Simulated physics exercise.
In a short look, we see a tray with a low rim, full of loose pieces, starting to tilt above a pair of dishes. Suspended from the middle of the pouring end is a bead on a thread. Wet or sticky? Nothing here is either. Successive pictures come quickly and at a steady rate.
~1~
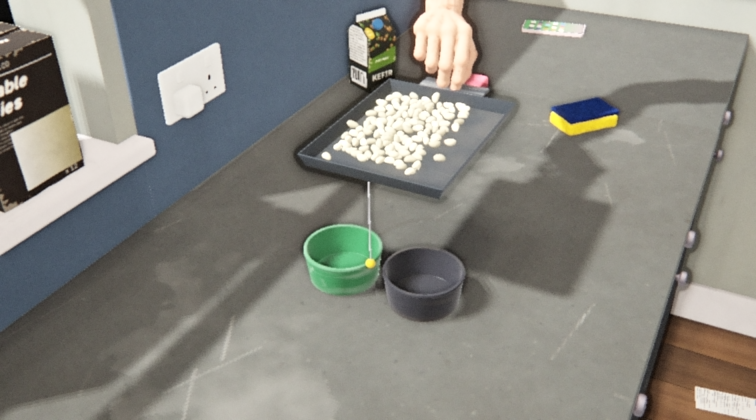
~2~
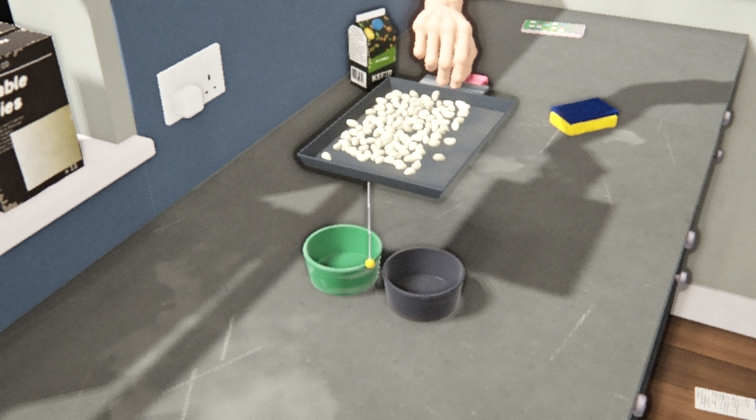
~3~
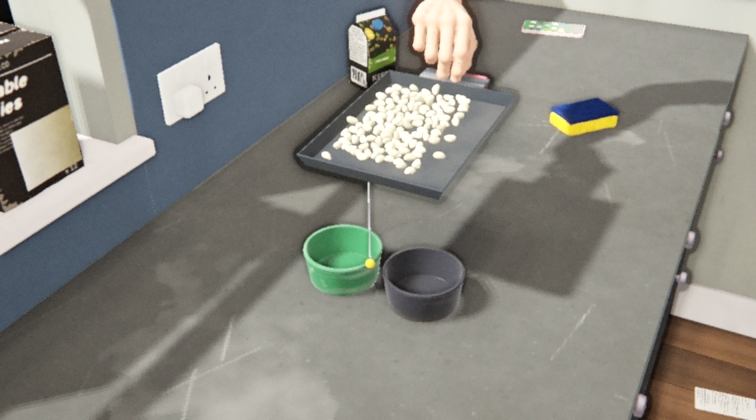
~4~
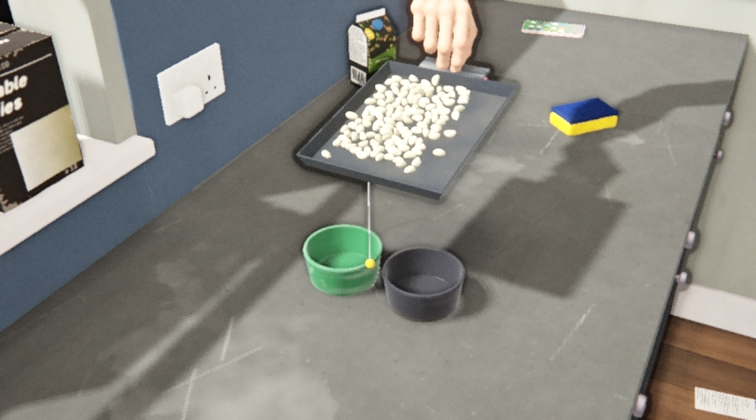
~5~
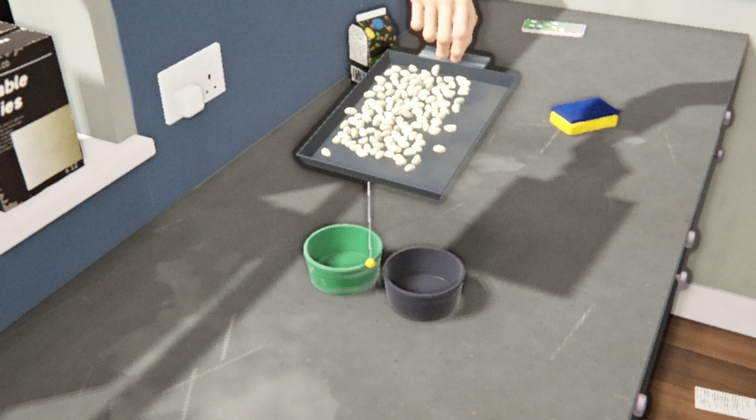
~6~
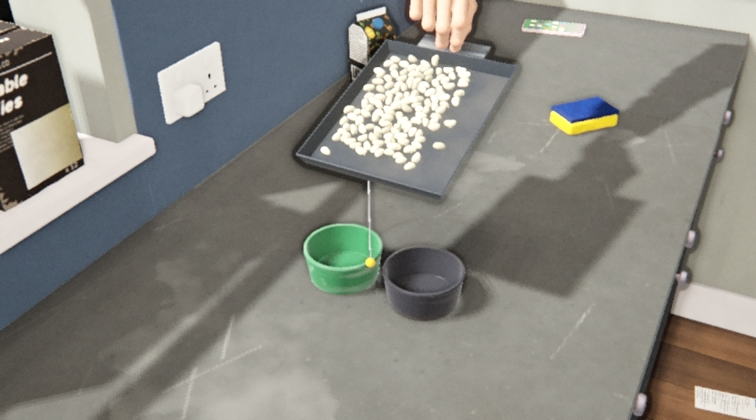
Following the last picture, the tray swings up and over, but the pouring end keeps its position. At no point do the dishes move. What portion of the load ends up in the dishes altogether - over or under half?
Under.
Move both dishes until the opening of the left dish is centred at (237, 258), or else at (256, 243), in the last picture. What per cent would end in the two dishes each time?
Close to 40 in a hundred first, close to 20 in a hundred second.
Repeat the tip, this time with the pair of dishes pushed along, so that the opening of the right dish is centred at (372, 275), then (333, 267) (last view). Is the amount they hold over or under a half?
A minority, then a minority.
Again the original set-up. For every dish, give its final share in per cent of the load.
In the left dish 0 per cent comes to rest, in the right dish 0 per cent.
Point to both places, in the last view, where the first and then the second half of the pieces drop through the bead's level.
Around (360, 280) first; around (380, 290) second.
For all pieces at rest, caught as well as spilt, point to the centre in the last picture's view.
Centre at rest, last view: Approx. (366, 341).
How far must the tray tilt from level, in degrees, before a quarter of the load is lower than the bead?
Angle: Close to 85°.
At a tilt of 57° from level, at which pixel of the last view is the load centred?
The centre of the load shows up near (374, 163) in the last view.
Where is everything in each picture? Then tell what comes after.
The first picture shows corners of the pouring end near (305, 153) and (439, 186), level; middle of the load near (400, 128), white beans; left dish near (325, 278); right dish near (407, 304); bead on its thread near (371, 263).
The second picture shows corners of the pouring end near (305, 153) and (439, 186), level; middle of the load near (399, 127).
The third picture shows corners of the pouring end near (305, 153) and (439, 187), tipped barely, lowest at the right corner; middle of the load near (399, 123).
The fourth picture shows corners of the pouring end near (304, 153) and (439, 188), tipped a little, lowest at the right corner; middle of the load near (399, 118).
The fifth picture shows corners of the pouring end near (304, 152) and (439, 189), tipped a little, lowest at the right corner; middle of the load near (399, 112).
The sixth picture shows corners of the pouring end near (304, 152) and (438, 189), tipped clearly, lowest at the right corner; middle of the load near (398, 106); left dish near (325, 278); right dish near (407, 304).
Shortly afterwards, tray tipped steeply; all but a few on the tray; only a few in the air.
Next, tray tipped right over; near a quarter on the tray; only a few in the right dish; near half outside both; near a quarter in the air.
Some moments later, tray tipped past a quarter turn; only a few in the right dish; only a few in the left dish; all but a few outside both.
In the end, tray tipped past a quarter turn; only a few in the right dish; only a few in the left dish; all but a few outside both.
